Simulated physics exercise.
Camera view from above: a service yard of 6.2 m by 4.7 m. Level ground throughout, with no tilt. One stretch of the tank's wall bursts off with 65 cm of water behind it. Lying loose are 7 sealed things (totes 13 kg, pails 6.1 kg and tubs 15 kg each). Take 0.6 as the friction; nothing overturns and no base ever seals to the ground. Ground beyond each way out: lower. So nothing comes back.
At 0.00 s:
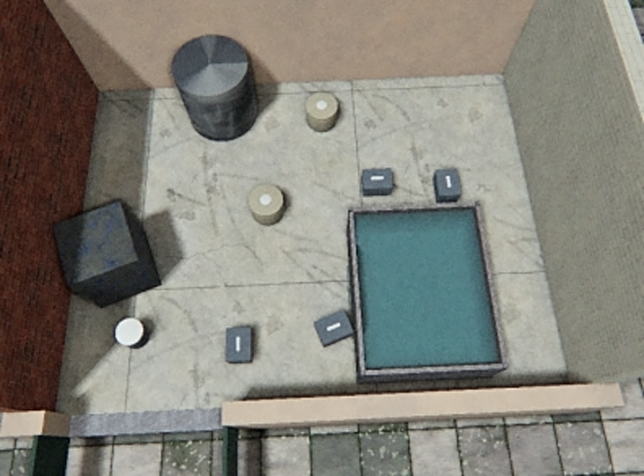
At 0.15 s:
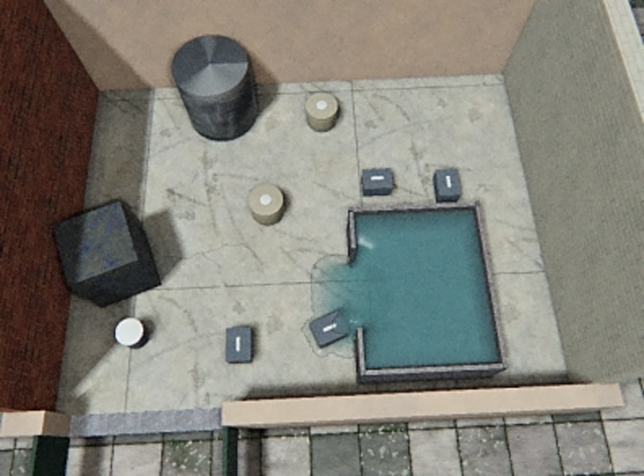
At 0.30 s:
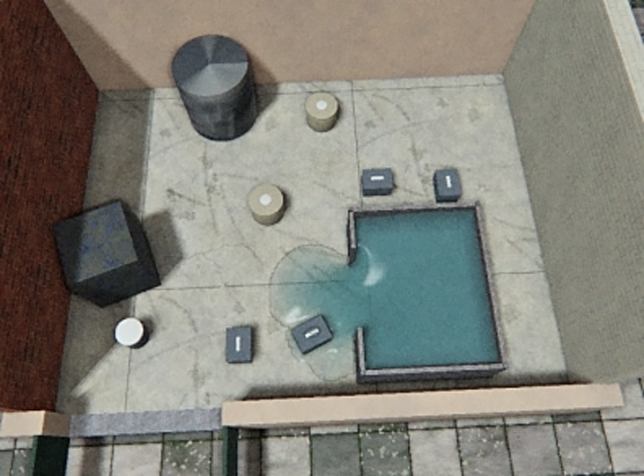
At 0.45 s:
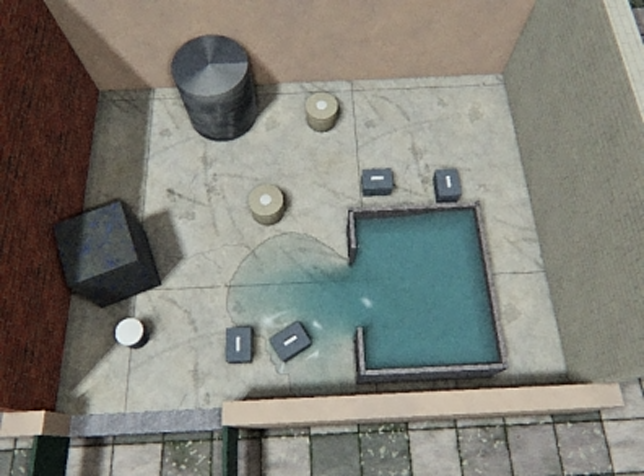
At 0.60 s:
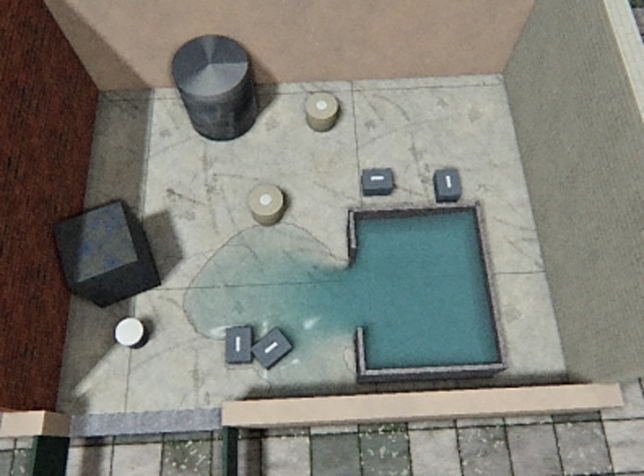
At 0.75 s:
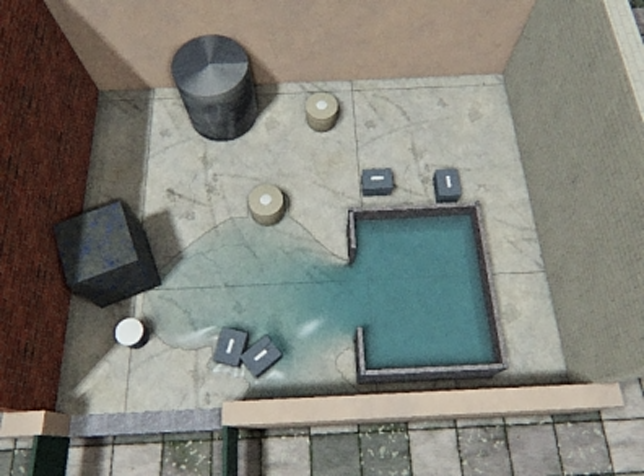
Water bursting through the left wall of a tank and spreading across a paved yard, pushing one grey box left against another.
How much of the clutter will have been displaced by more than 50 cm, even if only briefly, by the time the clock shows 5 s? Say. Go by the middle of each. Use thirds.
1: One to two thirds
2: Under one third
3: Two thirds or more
One to two thirds.
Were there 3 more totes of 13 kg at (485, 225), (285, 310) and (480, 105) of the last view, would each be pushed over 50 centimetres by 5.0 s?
Respectively: Doesn't reach it; tops it; doesn't reach it.
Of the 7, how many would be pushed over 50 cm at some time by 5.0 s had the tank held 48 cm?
Then 3 of them.
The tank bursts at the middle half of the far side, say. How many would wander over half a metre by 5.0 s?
That gives 2 of them.
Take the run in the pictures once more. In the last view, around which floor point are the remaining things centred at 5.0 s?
Somewhere near (353, 176).
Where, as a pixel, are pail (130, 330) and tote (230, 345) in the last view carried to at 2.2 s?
They should sit about (58, 392) and (83, 429) in the last view.
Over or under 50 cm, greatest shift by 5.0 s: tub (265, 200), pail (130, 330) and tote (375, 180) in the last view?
Within the mark, beyond the mark, within the mark.
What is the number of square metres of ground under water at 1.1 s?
That flooded area is roughly 9.5 m2.
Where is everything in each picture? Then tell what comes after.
In the first picture, a tote at (334, 327) rests on the ground; a tote at (238, 344) rests on the ground; water covers 2.8 m2; 0 of 7 have shifted.
In the second picture, a tote at (330, 328), on the bottom, 5 cm from its start; a tote at (238, 344), on the bottom; water covers 3.4 m2; 0 of 7 have shifted.
In the third picture, a tote at (312, 333), on the bottom, 27 cm from its start; a tote at (238, 344), on the bottom; 4.2 m2 under water; 1 of 7 have shifted.
In the fourth picture, a tote at (291, 341) rests on the ground, 54 cm from its start; a tote at (238, 344) rests on the ground; water covers 5.2 m2; 1 of 7 have shifted.
In the fifth picture, a tote at (271, 348), on the bottom, 79 cm from its start; a tote at (238, 344) rests on the ground; water covers 6.1 m2; 1 of 7 have shifted.
In the sixth picture, a tote at (261, 355), on the bottom, 93 cm from its start; a tote at (230, 346) rests on the ground, 10 cm from its start; water covers 7.1 m2; 2 of 7 have shifted.
After 1.1 s 1 of 7 are over 50 cm from their spots; 0 afloat.
After 2.2 s 3 of 7 are over 50 cm from their spots; 1 afloat.
After 3.5 s 3 of 7 are over 50 cm from their spots; 0 afloat.
After 5.0 s 3 of 7 are over 50 cm from their spots, and 3 have been at some point; 0 afloat.
